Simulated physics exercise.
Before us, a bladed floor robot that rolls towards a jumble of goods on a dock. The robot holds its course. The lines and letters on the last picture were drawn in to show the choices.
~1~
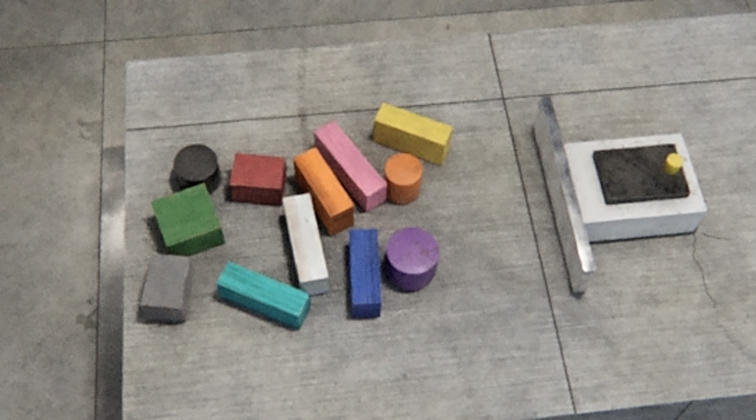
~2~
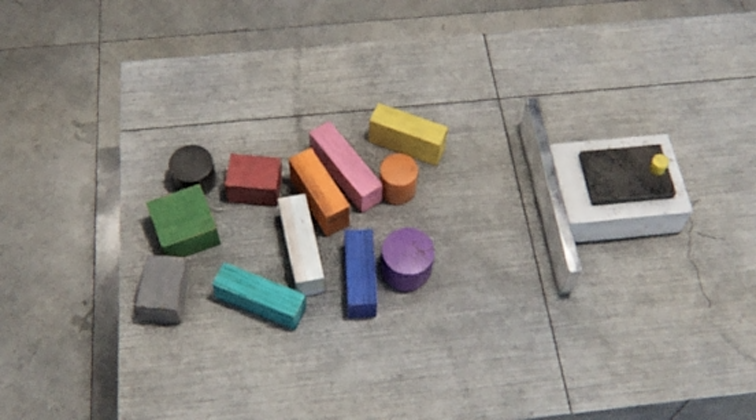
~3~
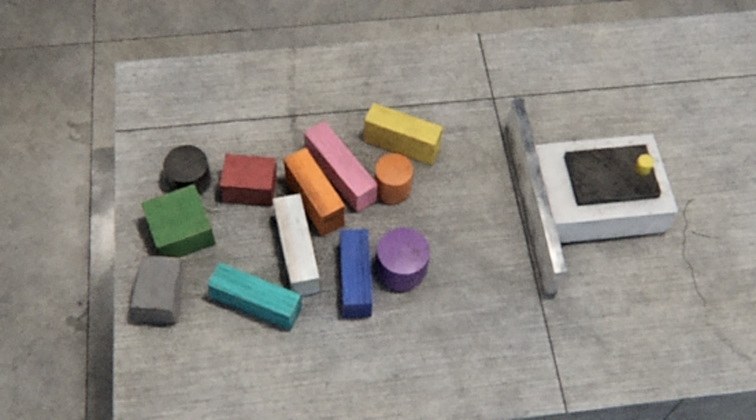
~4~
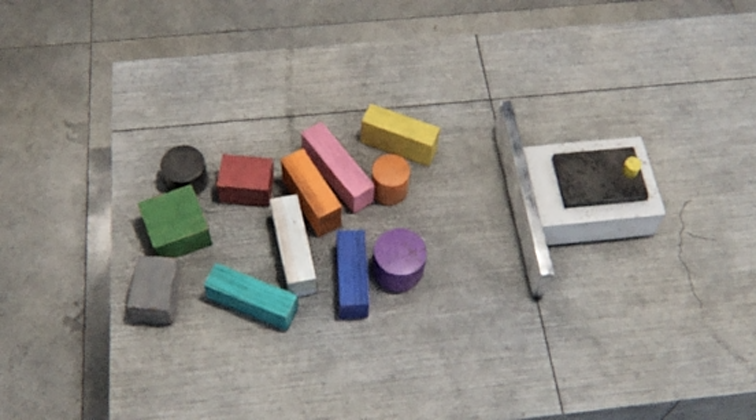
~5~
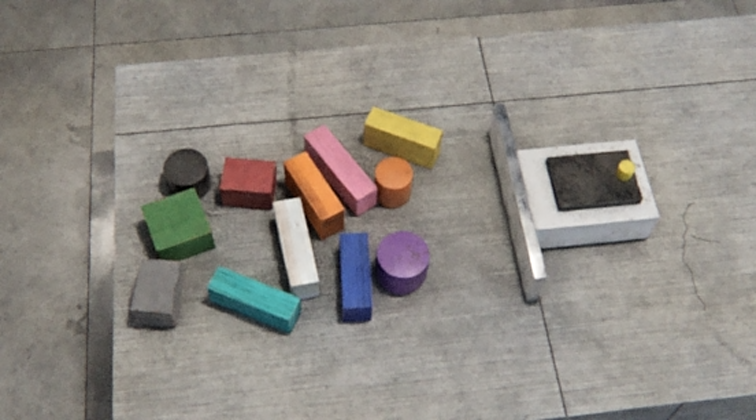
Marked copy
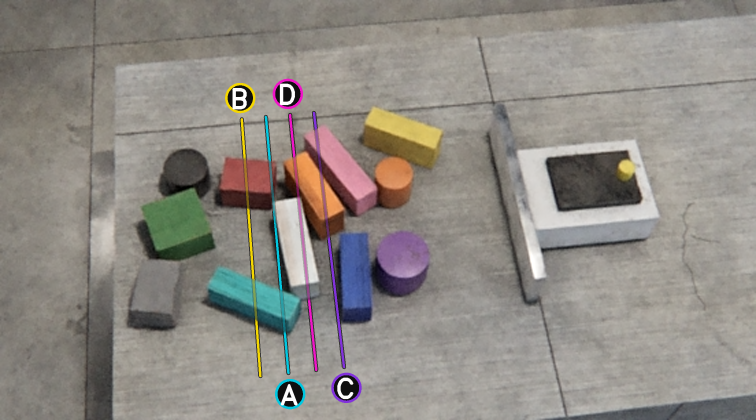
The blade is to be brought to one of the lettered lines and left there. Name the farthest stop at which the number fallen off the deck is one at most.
As far as mark A.
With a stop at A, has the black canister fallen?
Yes.
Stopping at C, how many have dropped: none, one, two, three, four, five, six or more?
In all, none.
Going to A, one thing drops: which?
The black canister.
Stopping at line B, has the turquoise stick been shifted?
By then, yes.
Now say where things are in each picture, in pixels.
The first frame shows pink bar (350, 166); purple canister (411, 259); turquoise stick (264, 296).
The second frame shows robot (621, 174); blue stick (361, 273).
The third frame shows robot (606, 174); grey crate (158, 289).
The fourth frame shows robot (593, 177); yellow bar (400, 136).
The fifth frame shows robot (587, 180); white stick (296, 249); red crate (249, 184); orange canister (394, 183).
On the copy, A at (276, 235); B at (250, 238); C at (328, 230); D at (302, 233).
On A. First, robot (502, 188); yellow bar (374, 137); grey crate (158, 293).
Then, robot (416, 196); black canister (175, 176); red crate (222, 183).
Finally, robot (350, 203); black canister over the edge; green crate (121, 238); one fallen.
By contrast, B drops two; C is within the limit but short; D is within the limit but short.
